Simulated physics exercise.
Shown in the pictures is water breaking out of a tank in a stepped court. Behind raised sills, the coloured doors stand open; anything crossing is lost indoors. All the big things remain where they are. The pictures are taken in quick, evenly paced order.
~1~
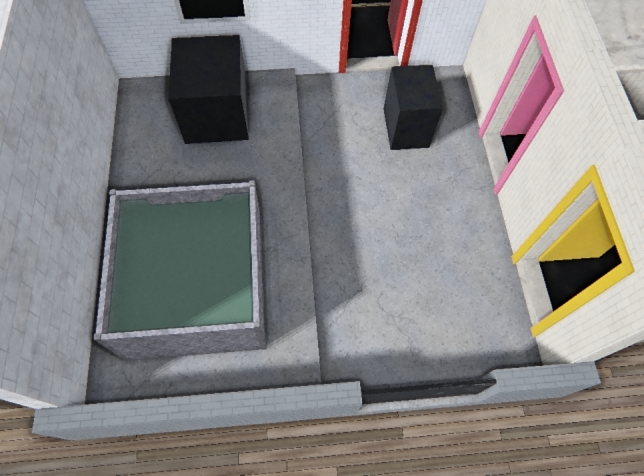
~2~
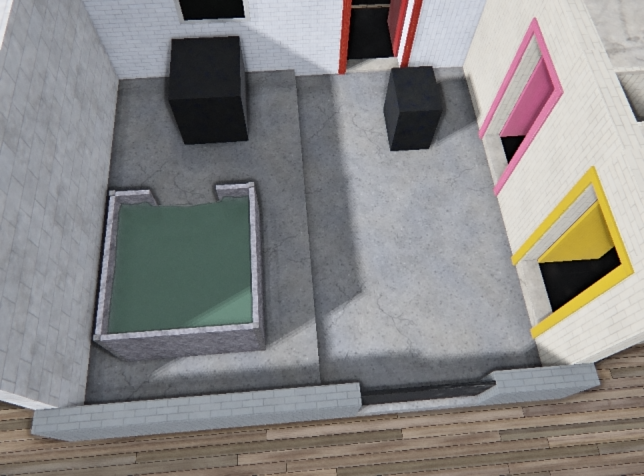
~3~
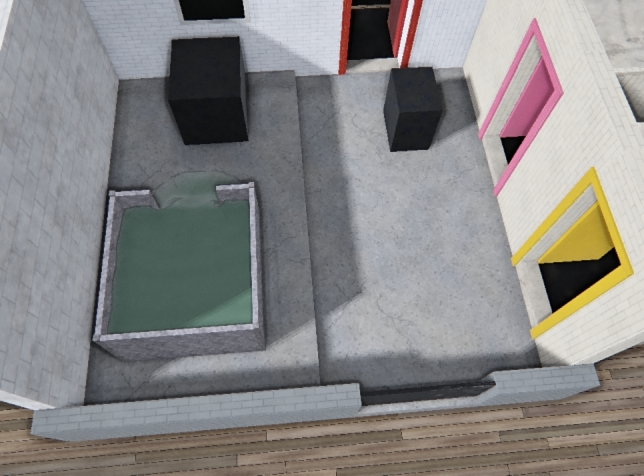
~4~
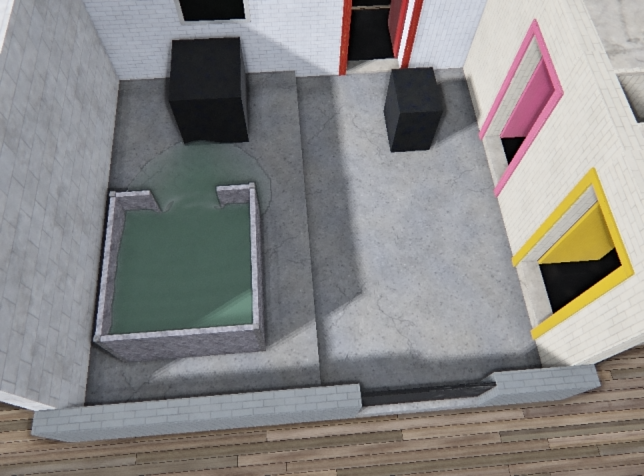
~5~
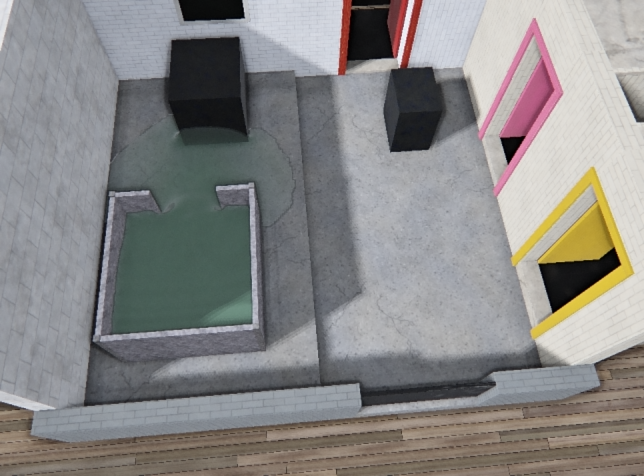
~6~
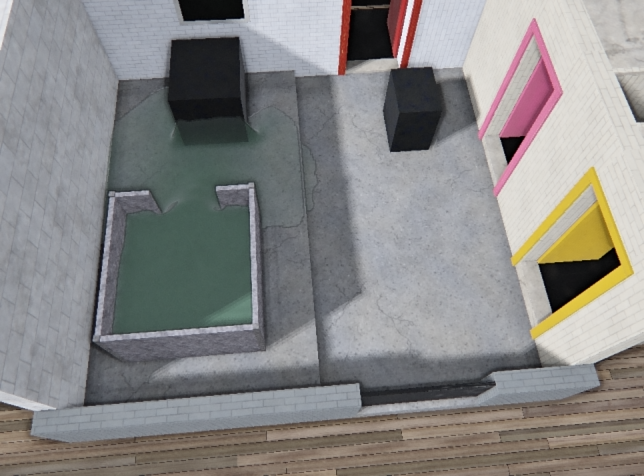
At the start, a walled tank of green water sits whole and still in a grey stepped court with two black blocks and open coloured doors. A gap opens in its far side, and water pours out, spreading across the floor around the nearer black block and over the step's edge.
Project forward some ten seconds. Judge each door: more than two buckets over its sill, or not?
One by one: Yellow door: Two buckets at most; pink door: Two buckets at most; red door: Over two buckets.
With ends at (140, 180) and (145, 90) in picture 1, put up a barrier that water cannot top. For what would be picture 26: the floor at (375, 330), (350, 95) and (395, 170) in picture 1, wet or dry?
The first is still bare, the second inundated and the third inundated.
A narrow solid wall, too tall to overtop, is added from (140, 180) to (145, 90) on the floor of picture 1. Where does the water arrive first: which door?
I'd go with the red-painted one.
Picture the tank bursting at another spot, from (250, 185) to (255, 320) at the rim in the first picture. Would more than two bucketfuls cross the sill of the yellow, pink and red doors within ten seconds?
Going door by door, the yellow door rises above, the pink door rises above and the red door rises above.
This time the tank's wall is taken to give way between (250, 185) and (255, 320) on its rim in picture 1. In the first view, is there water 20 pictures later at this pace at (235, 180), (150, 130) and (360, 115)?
Sequence of results: Missed by the flood, missed by the flood, reached by the flood.
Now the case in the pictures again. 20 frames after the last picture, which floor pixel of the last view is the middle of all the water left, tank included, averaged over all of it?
Somewhere near (249, 185).
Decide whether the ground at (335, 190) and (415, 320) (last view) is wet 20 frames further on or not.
The first spot is inundated and the second bone-dry.
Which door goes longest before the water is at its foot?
Answer is the yellow one.
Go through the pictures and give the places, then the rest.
The first frame shows the open tank at (182, 258) is whole and still.
In the second frame, the front is at a hidden place, out from the gap on the open tank's far side.
In the third frame, water pours out on the open tank's far side and has run to (214, 175).
In the fourth frame, water pours out on the open tank's far side and has run to (223, 144).
In the fifth frame, the front is at (171, 118), out from the gap on the open tank's far side.
In the sixth frame, water pours out on the open tank's far side and has run to a hidden place.
A moment on, water covers 30 % of the floor; the yellow door not reached, the pink door not reached, the red door not reached.
Next, water covers 45 % of the floor; the yellow door not reached, the pink door wet at the sill, nothing in, the red door under two buckets in.
Then, water covers 65 % of the floor; the yellow door wet at the sill, nothing in, the pink door wet at the sill, nothing in, the red door over two buckets in.
Later, water covers 90 % of the floor; the yellow door wet at the sill, nothing in, the pink door under two buckets in, the red door far over two buckets in.
In the end, water covers 95 % of the floor; the yellow door wet at the sill, nothing in, the pink door under two buckets in, the red door far over two buckets in.
